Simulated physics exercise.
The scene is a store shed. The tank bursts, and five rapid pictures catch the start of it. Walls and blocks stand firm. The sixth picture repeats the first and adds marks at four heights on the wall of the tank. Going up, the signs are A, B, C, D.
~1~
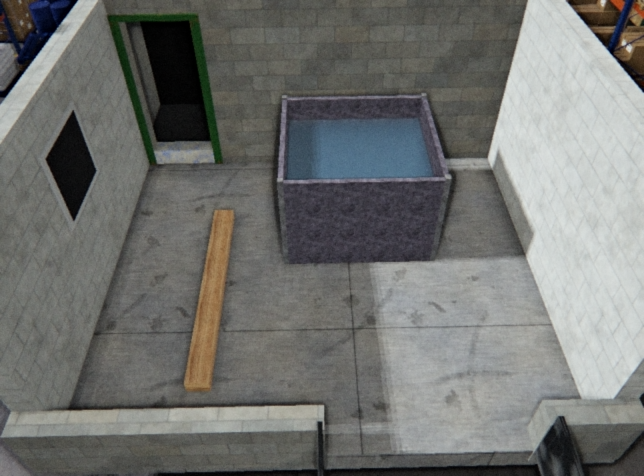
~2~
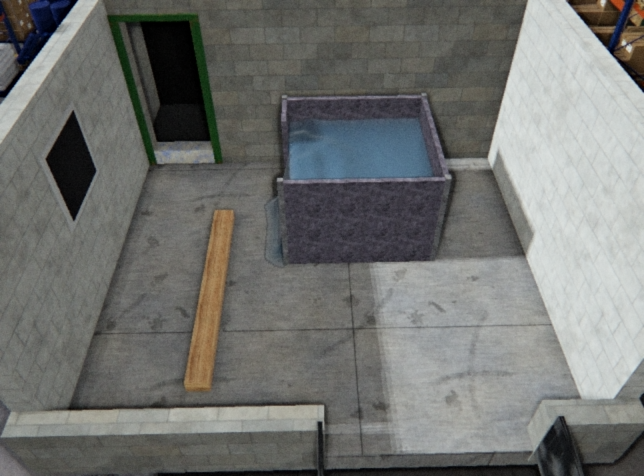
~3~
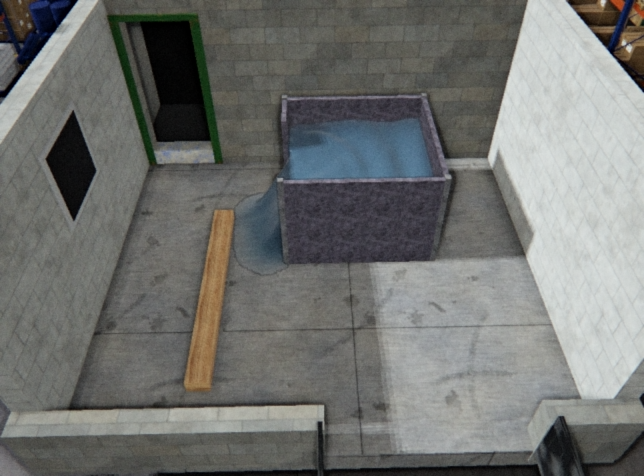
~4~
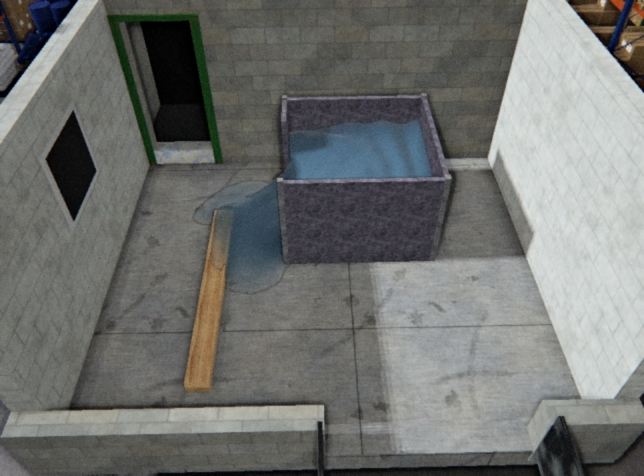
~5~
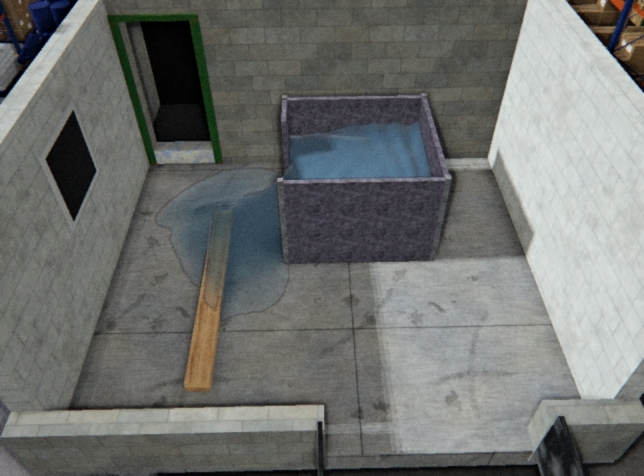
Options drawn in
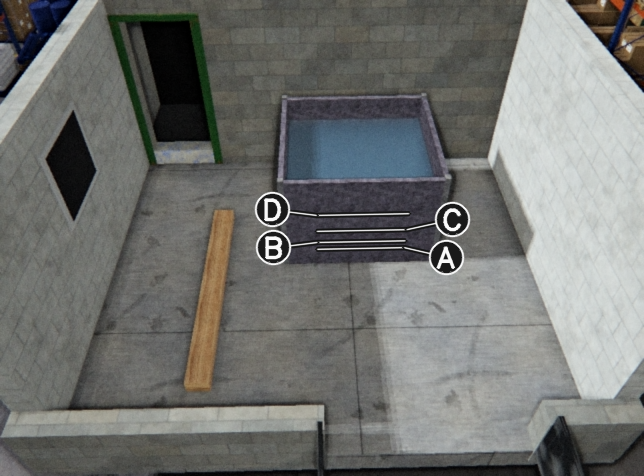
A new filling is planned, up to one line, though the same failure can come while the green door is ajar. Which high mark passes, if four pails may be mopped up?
That is line C.
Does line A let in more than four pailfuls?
No, that is safe.
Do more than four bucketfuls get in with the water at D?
Yes, that goes wrong.
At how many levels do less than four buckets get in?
Three of the four.
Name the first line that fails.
D.
On the marked copy, A at (360, 248); B at (361, 241); C at (361, 230); D at (362, 214); from the bottom up A, B, C, D.
With A, nothing gets over.
With B, nothing gets over.
With C, a bucket or two gets in.
With D, about 8 bucketfuls get in.
